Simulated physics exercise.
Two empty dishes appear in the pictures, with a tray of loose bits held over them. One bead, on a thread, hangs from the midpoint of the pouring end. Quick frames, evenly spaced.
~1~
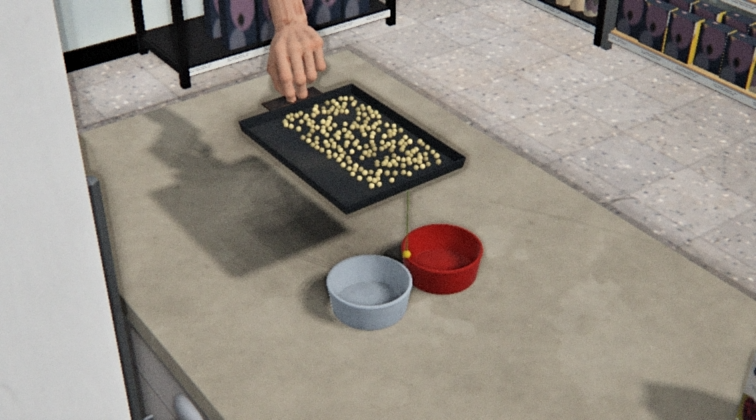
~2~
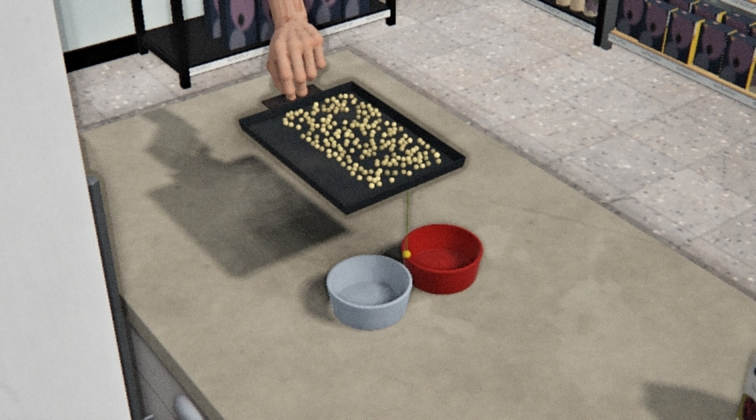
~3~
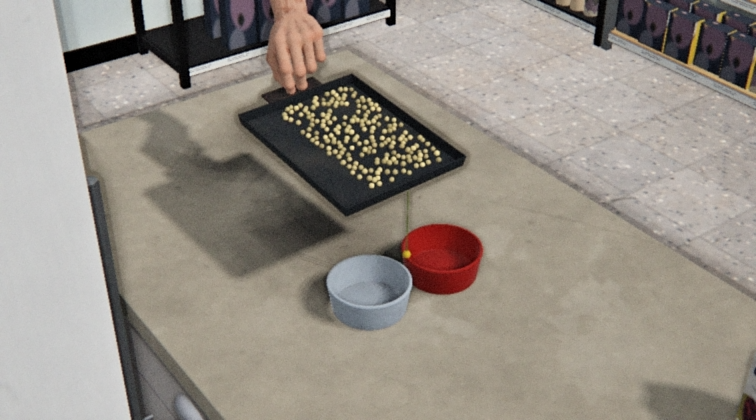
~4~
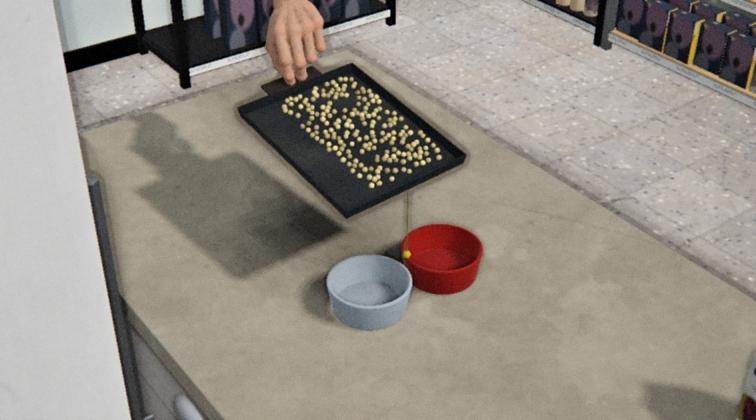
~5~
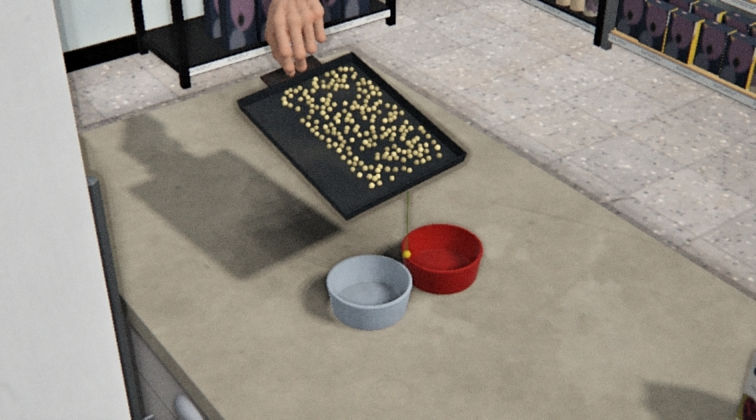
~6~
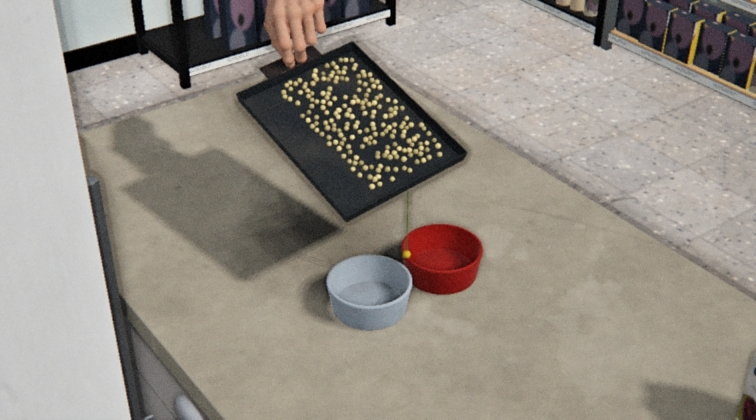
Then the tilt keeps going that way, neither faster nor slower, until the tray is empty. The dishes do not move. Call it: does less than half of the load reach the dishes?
No.
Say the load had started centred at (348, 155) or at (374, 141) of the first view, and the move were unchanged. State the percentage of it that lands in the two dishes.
In order, 90 per cent then 90 per cent.
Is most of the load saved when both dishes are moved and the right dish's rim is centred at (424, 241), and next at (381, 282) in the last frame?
For the two tries in order: Exceeding half, exceeding half.
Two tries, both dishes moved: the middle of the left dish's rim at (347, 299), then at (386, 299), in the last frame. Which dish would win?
Place 1: The one on the left side; place 2: The one on the left side.
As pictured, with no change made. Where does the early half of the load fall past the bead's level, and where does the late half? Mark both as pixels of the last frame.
Roughly (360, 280) first, then roughly (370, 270).
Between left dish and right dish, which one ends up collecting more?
Fuller at the end: The leftward one.
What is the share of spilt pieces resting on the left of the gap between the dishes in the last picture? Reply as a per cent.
Left share: Close to 50 %.
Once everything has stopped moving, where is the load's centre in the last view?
The centre comes to rest close to (365, 307).
Just after the last frame, tray tipped steeply; the larger part on the tray; just a few in the left dish; just a few outside both; about a tenth in the air.
A moment on, tray tipped right over; roughly two thirds on the tray; roughly a quarter in the left dish; about a tenth outside both; about a tenth in the air.
Further on, tray tipped past a quarter turn; the larger part in the left dish; roughly a quarter outside both.
When it is over, tray tipped past a quarter turn; the larger part in the left dish; not one in the right dish; roughly a quarter outside both.
